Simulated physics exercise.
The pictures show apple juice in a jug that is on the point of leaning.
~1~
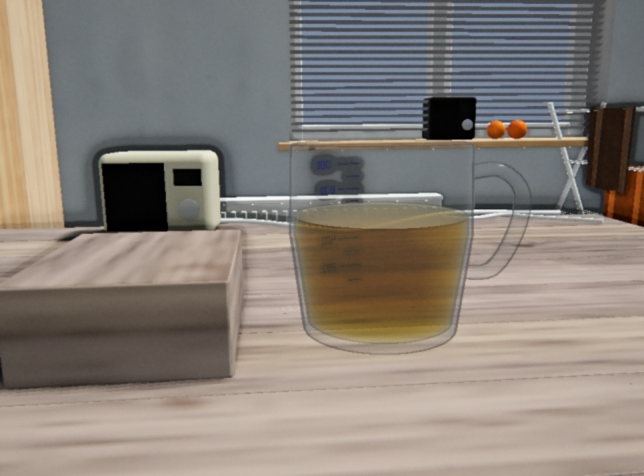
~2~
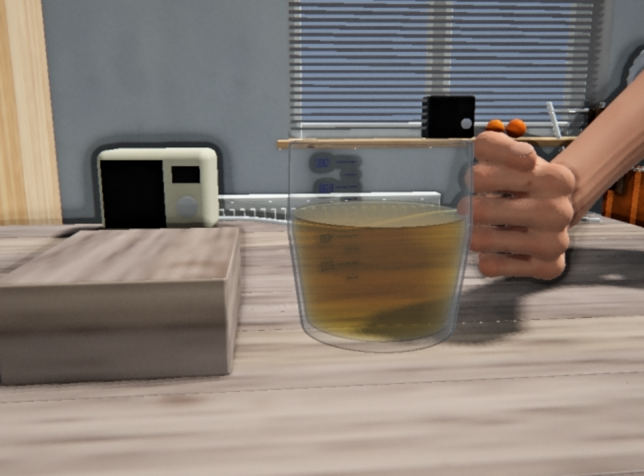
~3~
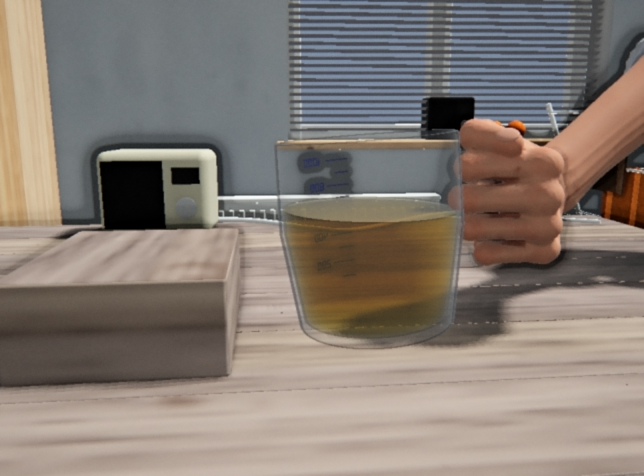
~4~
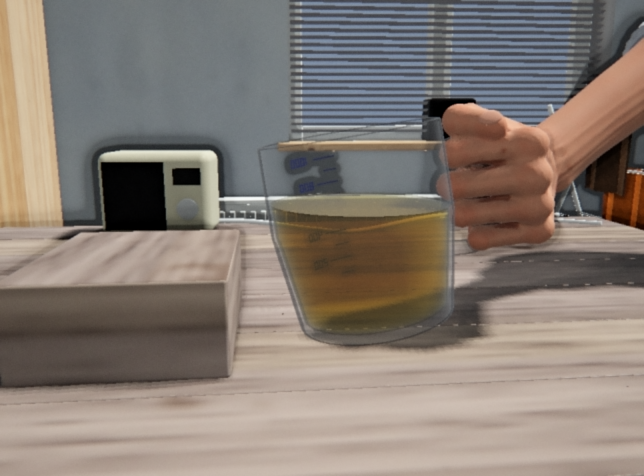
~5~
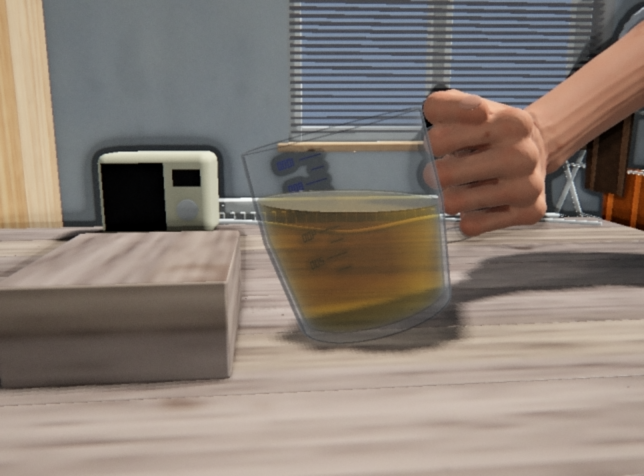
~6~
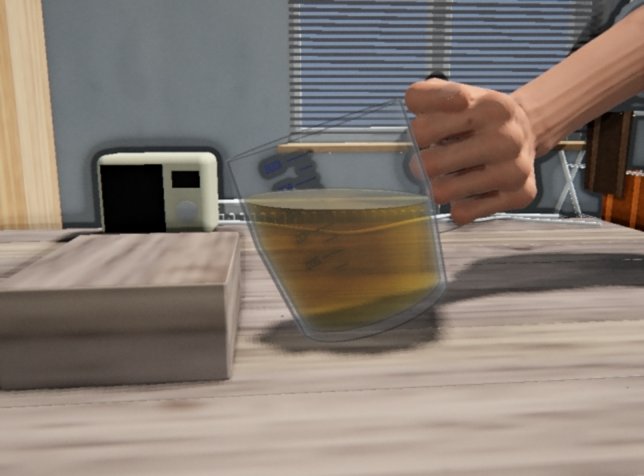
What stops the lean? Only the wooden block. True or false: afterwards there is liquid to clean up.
False.
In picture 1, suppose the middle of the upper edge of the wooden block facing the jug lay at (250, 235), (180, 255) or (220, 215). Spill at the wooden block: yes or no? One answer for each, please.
First try it keeps every drop, second it brims over, third it keeps every drop.
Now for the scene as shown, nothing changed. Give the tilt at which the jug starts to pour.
About 40°.
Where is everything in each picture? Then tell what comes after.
It stands upright; jug (379, 232) about two thirds full, in the first picture.
A hand takes hold; jug about two thirds full, surface at (378, 213); wooden block (143, 292), in the second picture.
The top moves towards the wooden block; jug (370, 226) about two thirds full, in the third picture.
On the way over; jug about two thirds full, surface at (359, 204); wooden block (143, 294), in the fourth picture.
It is leaning; jug (352, 218) about two thirds full, in the fifth picture.
Tipping on its foot; jug about two thirds full, surface at (337, 199); wooden block (143, 296), in the sixth picture.
Soon after, the jug leans by about 25°; nothing has left it.
Later, the jug leans by about 30°; nothing has left it.
In the end, the jug leans by about 30°, against the wooden block; nothing has left it.
